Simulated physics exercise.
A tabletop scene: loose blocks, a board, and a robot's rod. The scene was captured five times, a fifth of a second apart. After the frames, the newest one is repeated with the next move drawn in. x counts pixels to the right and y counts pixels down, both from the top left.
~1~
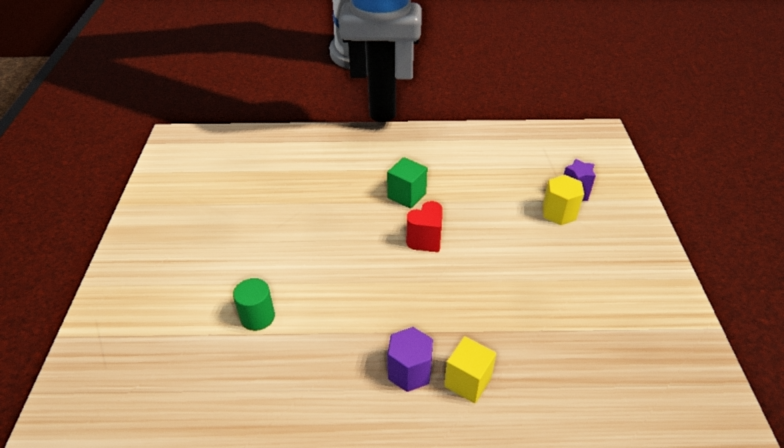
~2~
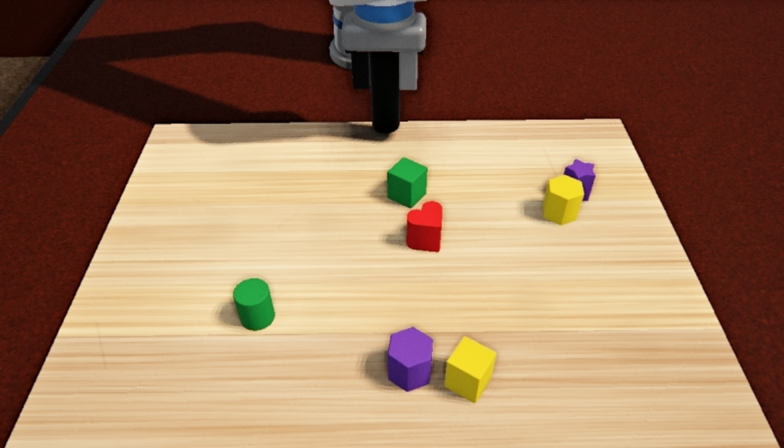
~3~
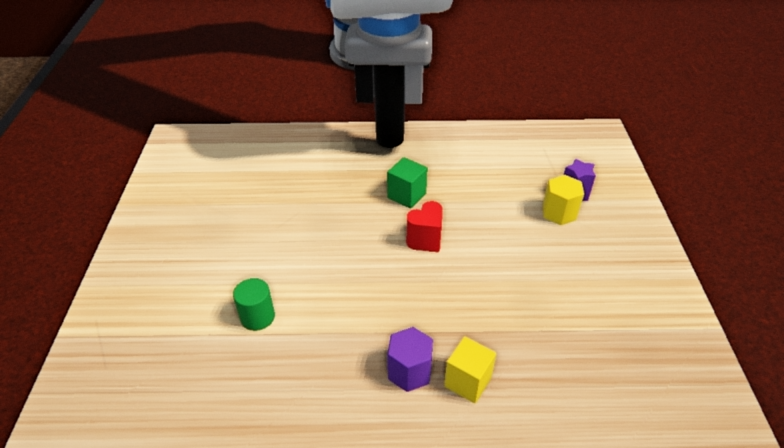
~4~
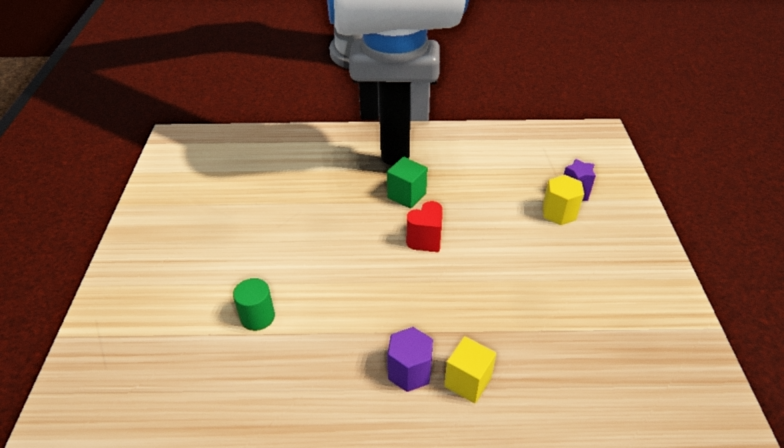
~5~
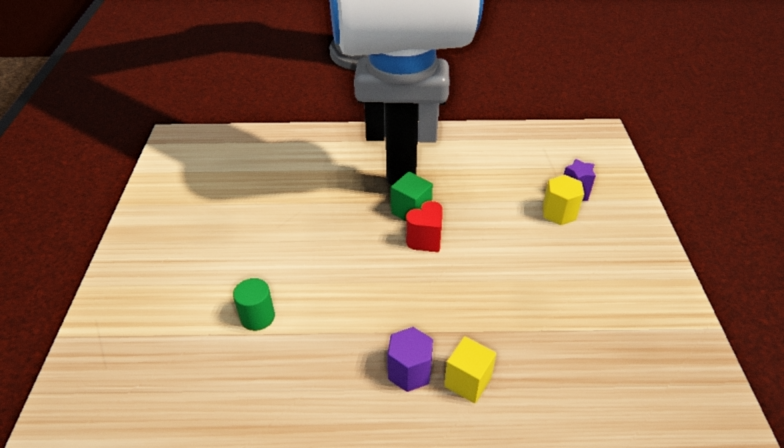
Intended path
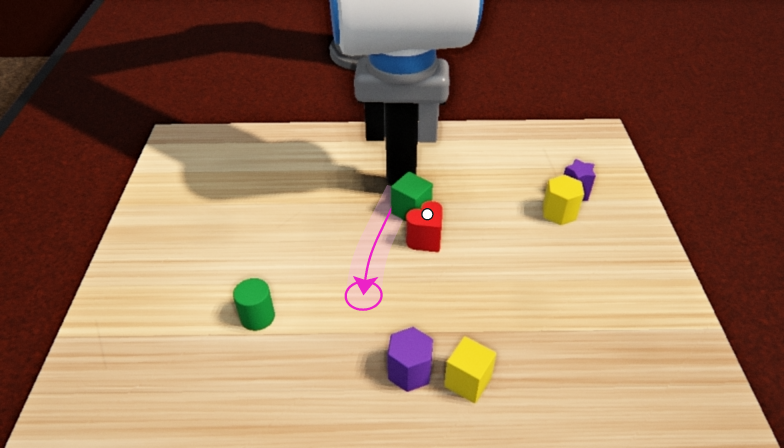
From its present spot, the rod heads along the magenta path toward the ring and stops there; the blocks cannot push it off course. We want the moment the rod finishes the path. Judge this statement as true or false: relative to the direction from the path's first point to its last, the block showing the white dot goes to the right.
That is false.
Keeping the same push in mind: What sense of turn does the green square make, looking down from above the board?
The green square rotates counterclockwise.
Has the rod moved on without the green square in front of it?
Final answer: Yes.
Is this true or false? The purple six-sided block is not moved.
That is true.
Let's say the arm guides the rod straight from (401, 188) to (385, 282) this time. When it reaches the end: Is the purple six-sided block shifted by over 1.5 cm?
No, that is not how it ends up.
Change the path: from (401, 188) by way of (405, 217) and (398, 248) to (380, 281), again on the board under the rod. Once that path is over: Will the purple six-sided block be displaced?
No, it doesn't check out.
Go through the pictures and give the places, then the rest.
The first frame shows rod's lower end at (383, 115); purple six-sided block at (411, 346); green square at (407, 169); red heart block at (427, 214).
The second frame shows rod at (386, 126); blocks still.
The third frame shows rod at (390, 140); blocks still.
The fourth frame shows rod at (395, 157); blocks still.
The fifth frame shows rod at (401, 178); purple six-sided block at (411, 346); green square at (412, 185); red heart block at (427, 214).
Drawn move, from (401, 188) via (386, 219) and (371, 254), ending at (364, 295); the dot is on the red heart block.
The first path, step by step. One third of the way, rod at (386, 210); green square at (415, 211), turned 45° anticlockwise; red heart block at (440, 227).
Two thirds of the way, rod at (370, 245); green square at (410, 222), turned 105° anticlockwise; red heart block at (444, 229).
At the end, rod at (363, 285); purple six-sided block still; green square at (410, 222), turned 105° anticlockwise; red heart block at (444, 229).
